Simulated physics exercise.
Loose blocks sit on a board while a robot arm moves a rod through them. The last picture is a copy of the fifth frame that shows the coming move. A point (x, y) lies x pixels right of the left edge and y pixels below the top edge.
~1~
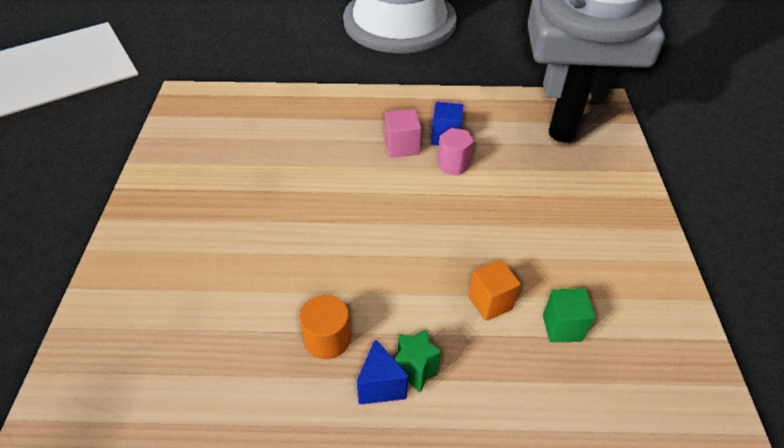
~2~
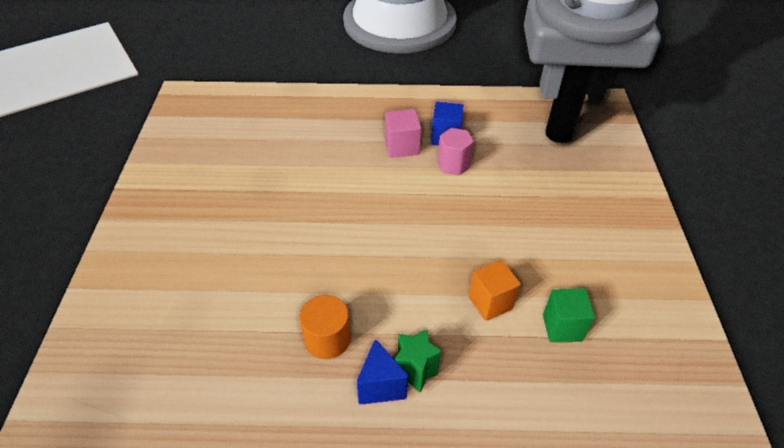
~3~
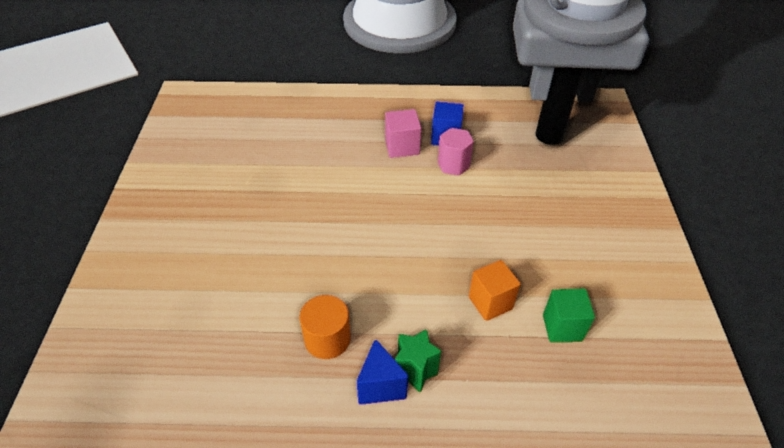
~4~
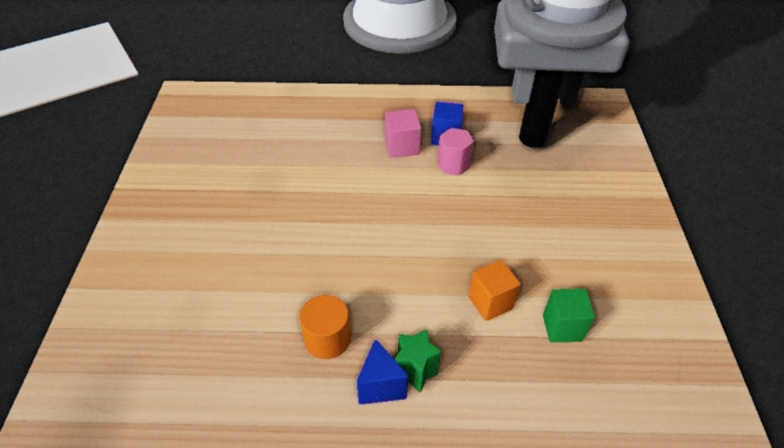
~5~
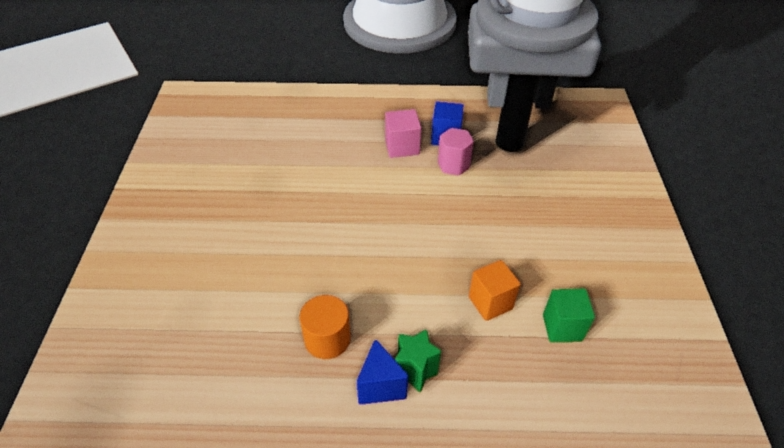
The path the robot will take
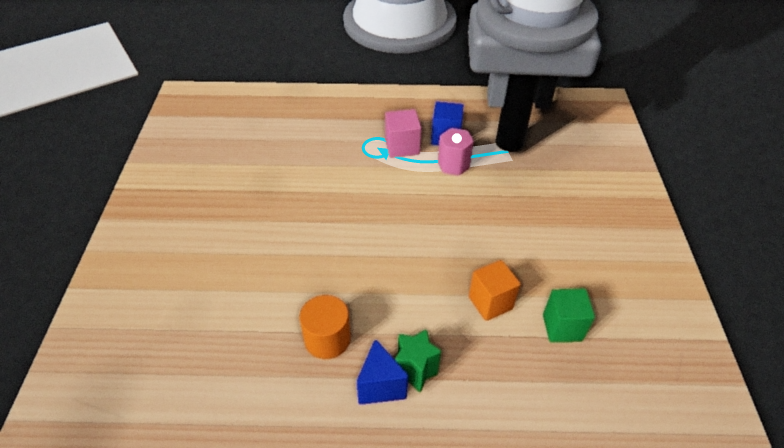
Robot arm sliding its black rod left along the board's far edge toward a pink hexagonal block, the coloured blocks staying still.
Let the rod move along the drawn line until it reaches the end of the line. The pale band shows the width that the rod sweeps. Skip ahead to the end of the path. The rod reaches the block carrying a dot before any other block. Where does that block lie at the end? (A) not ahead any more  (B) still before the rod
That would be A.
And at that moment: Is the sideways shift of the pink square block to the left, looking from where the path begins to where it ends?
No, that is not how it ends up.
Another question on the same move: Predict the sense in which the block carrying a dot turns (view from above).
That block twists counter-clockwise.
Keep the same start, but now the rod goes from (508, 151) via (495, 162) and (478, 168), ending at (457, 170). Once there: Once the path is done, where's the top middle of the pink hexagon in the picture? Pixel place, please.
It ends at (431, 136).
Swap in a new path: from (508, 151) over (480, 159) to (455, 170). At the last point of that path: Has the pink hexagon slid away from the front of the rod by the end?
It seems not.
The drawn path runs from (508, 151) by way of (464, 158) and (418, 162) to (377, 148); the dot is on the pink hexagon.
The first path, step by step. One third of the way, rod at (463, 150); pink hexagon at (443, 143), turned 20° anticlockwise.
Two thirds of the way, rod at (417, 153); pink square block at (394, 117); pink hexagon at (407, 155), turned 80° anticlockwise.
At the end, rod at (377, 139); pink square block at (370, 100), turned 55° clockwise; blue square block not moved; pink hexagon at (405, 155), turned 90° anticlockwise.
